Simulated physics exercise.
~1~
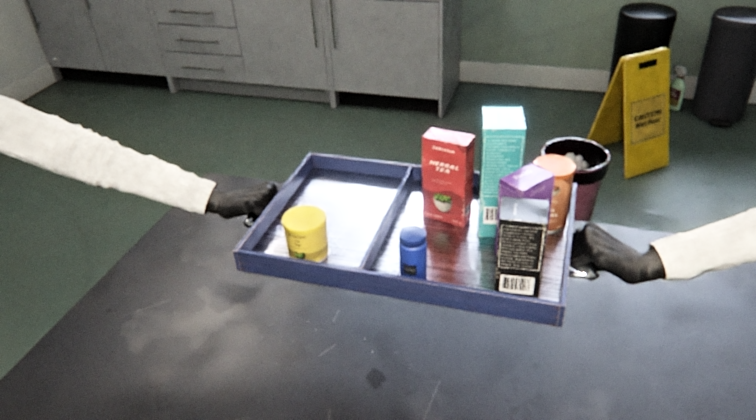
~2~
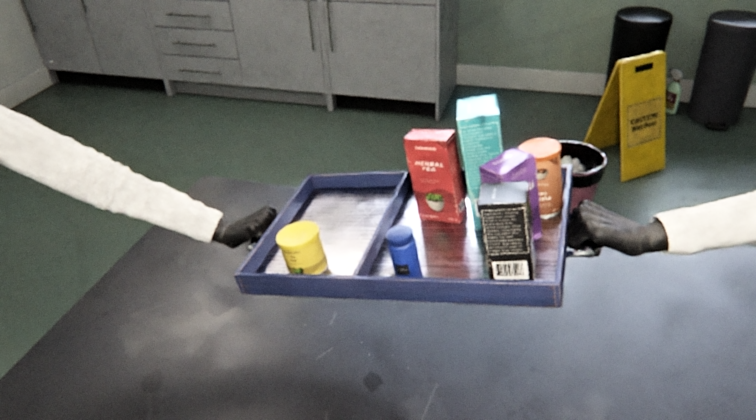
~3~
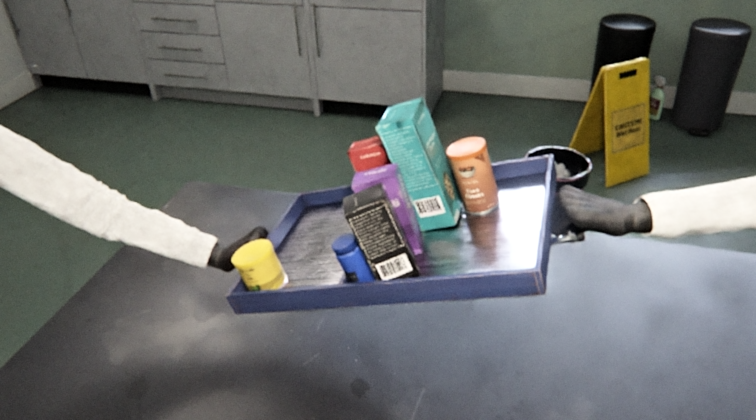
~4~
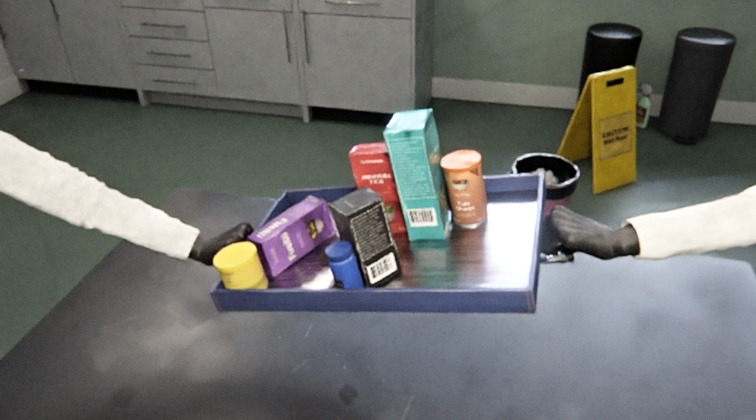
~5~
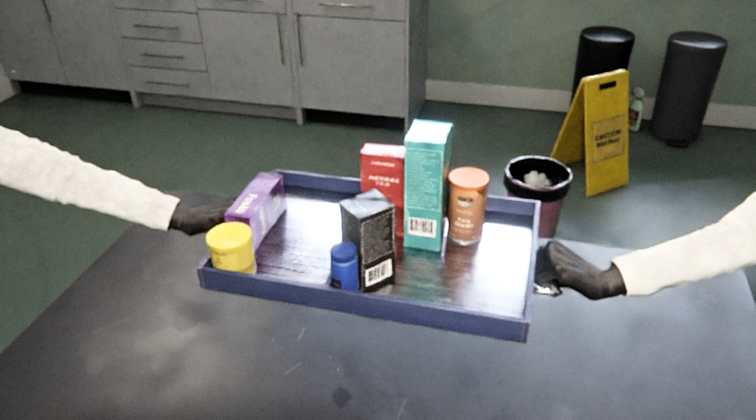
A blue serving tray, held by two dark-gloved hands above a dark table, is seen from slightly above in a room with grey cabinets and a yellow floor sign. A yellow tin sits at the left and a blue shaker near the middle, with red, turquoise, purple and black cartons and an orange tin towards the right. The hands tip the tray left edge down, and the cartons and tins slide left, leaning. The purple carton topples beside the yellow tin. The tray levels, leaving the purple carton lying at the left while everything else stands, shifted leftward.
